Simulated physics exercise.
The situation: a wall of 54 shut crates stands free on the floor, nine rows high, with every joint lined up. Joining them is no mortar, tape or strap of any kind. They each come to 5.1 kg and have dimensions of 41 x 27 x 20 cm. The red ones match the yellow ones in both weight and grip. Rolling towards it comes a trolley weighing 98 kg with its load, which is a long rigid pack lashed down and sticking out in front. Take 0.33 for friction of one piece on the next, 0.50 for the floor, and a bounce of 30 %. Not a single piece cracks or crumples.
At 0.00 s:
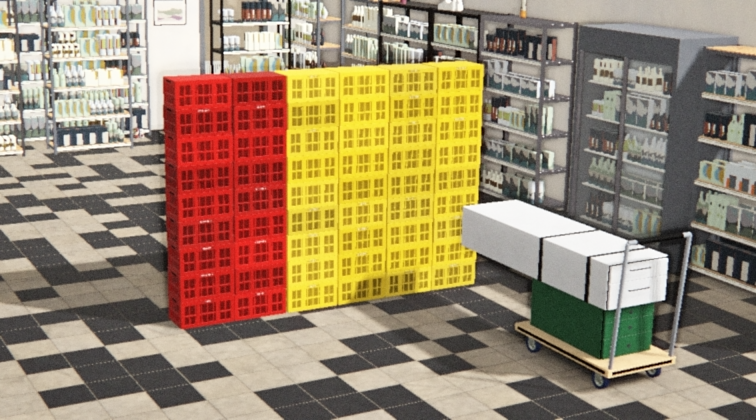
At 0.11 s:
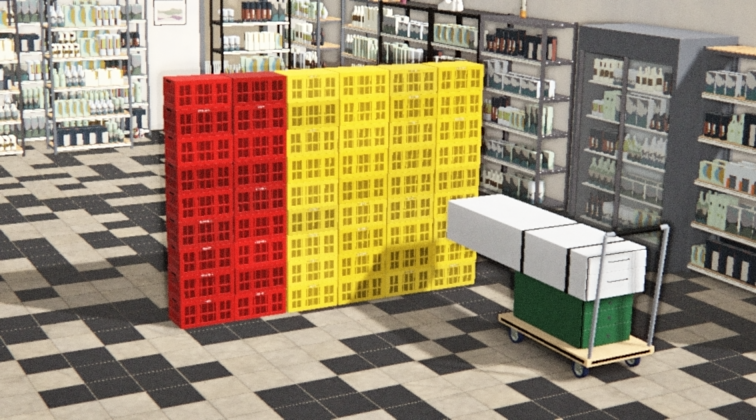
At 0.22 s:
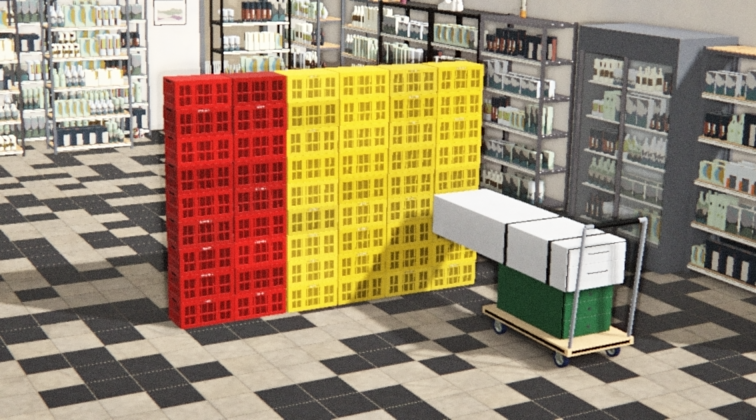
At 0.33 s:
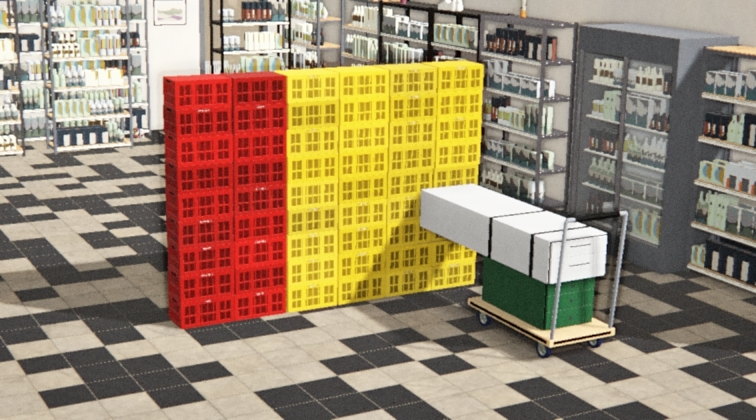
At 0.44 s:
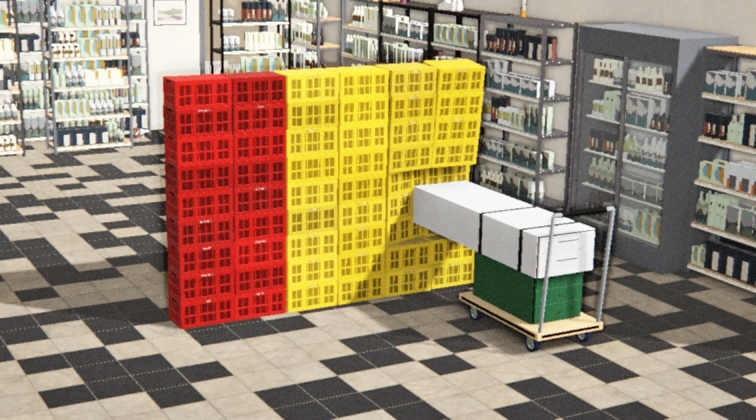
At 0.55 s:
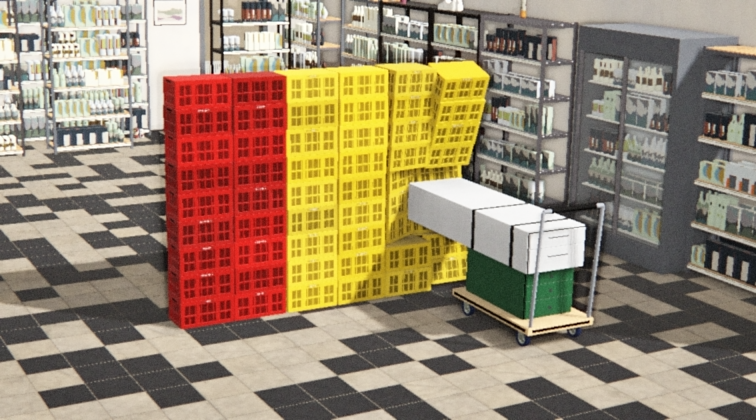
We see a cart carrying a long white pack atop a green base roll leftward toward a wall of red and yellow crates, then push the pack's front end into the yellow side, shifting and tilting the crates at right.
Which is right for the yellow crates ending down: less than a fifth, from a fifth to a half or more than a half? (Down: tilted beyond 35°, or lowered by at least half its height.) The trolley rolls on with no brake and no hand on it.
I expect the share ending down to be a fifth to half.
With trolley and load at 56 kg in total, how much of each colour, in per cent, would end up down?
Yellow 40, red 0 per cent.
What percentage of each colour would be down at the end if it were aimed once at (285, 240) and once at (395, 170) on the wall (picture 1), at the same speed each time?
For yellow it's 20 then 30 per cent, for red 40 then 0 per cent.
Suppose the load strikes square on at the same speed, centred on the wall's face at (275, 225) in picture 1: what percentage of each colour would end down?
Then yellow ends 20 per cent down and red 40 per cent.
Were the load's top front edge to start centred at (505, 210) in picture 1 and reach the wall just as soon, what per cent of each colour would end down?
Yellow 40%, red 0%.
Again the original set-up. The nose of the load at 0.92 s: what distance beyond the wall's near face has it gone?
60 cm beyond.
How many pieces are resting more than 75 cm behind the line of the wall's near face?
I'd estimate 8 pieces.
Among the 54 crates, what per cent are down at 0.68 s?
5 percent by then.
After 0.68 s, load 38 cm past the wall's line, still rolling; 4 of the 36 yellow crates down (4 of 54 in all colours); top yellow crate unmoved.
After 0.92 s, load 58 cm past the wall's line, still rolling; 7 of the 36 yellow crates down (7 of 54 in all colours); top yellow crate unmoved.
After 1.26 s, load 78 cm past the wall's line, still rolling; 15 of the 36 yellow crates down (15 of 54 in all colours); top yellow crate unmoved.
After 1.68 s, load 87 cm past the wall's line, still rolling; 15 of the 36 yellow crates down (15 of 54 in all colours); top yellow crate unmoved.
At rest (2.9 s), load 88 cm past the wall's line, stopped; 15 of the 36 yellow crates down (15 of 54 in all colours); top yellow crate unmoved; top red crate unmoved. That is 42 per cent. As the last picture would show them, middles, top yellow crate near (305, 85), top red crate near (252, 88).
